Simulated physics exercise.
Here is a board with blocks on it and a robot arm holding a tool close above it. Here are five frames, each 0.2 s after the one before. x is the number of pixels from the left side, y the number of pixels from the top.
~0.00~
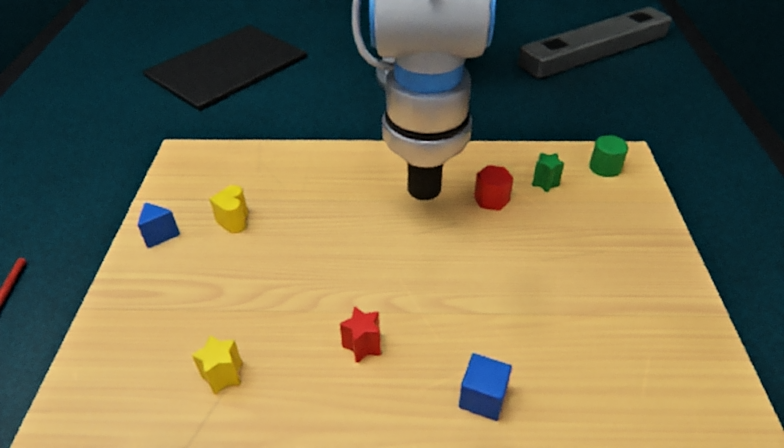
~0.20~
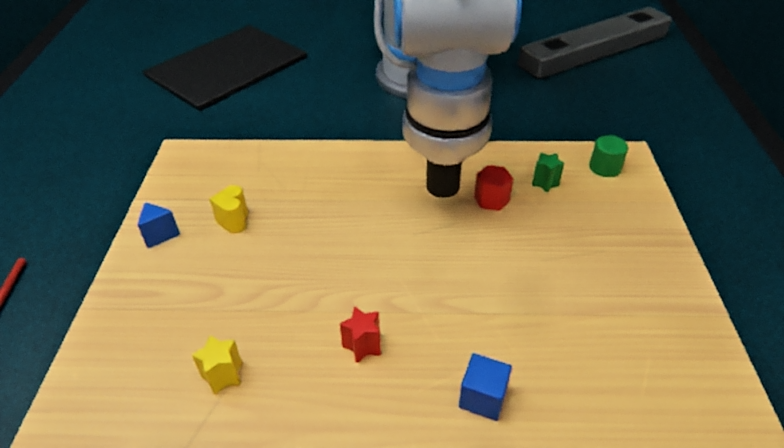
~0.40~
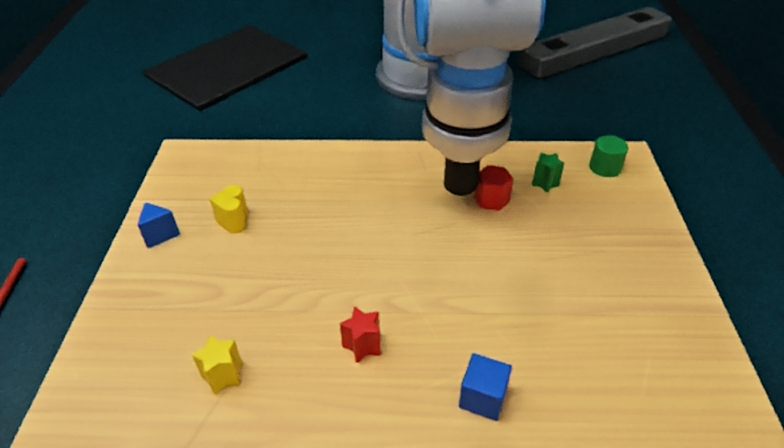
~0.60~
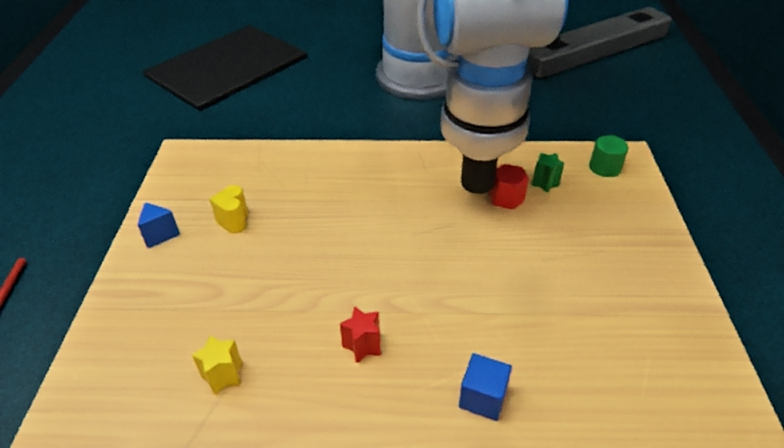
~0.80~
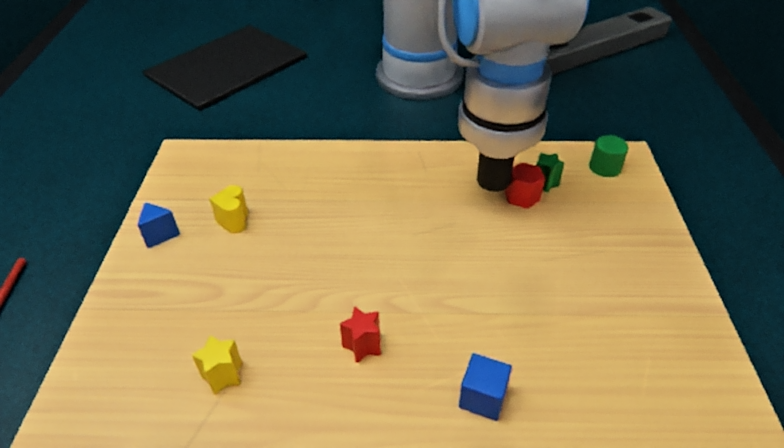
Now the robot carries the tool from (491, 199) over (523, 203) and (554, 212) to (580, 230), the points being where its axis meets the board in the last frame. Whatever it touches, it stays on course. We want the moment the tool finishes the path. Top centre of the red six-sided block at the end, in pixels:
Its top middle will sit at (589, 177).
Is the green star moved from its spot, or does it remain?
By the end it has moved.
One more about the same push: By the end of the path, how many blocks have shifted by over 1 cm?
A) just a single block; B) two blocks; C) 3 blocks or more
The correct letter is B.
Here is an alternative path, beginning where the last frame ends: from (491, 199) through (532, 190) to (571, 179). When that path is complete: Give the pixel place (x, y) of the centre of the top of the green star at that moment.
Near (593, 145).
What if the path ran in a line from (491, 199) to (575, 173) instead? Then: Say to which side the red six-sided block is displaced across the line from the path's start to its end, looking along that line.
The shift goes right.
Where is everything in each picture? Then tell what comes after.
Tip of the tool (424, 191), middles of tops, red six-sided block (495, 175), green star (550, 159), in the first picture.
Tool (443, 188), nothing pushed, in the second picture.
Tool (460, 186), nothing pushed, in the third picture.
Tool (477, 184), red six-sided block (511, 174), in the fourth picture.
Tool (493, 182), red six-sided block (527, 173), green star (550, 159), in the fifth picture.
What follows on the original path. One third of the way, tool (527, 187); red six-sided block (560, 174), turned 20° anticlockwise; green star (561, 157), turned 30° anticlockwise.
Two thirds of the way, tool (559, 196); red six-sided block (586, 175), turned 55° anticlockwise; green star (564, 156), turned 45° anticlockwise.
At the end, tool (585, 214); red six-sided block (589, 177), turned 70° anticlockwise; green star (564, 156), turned 45° anticlockwise.
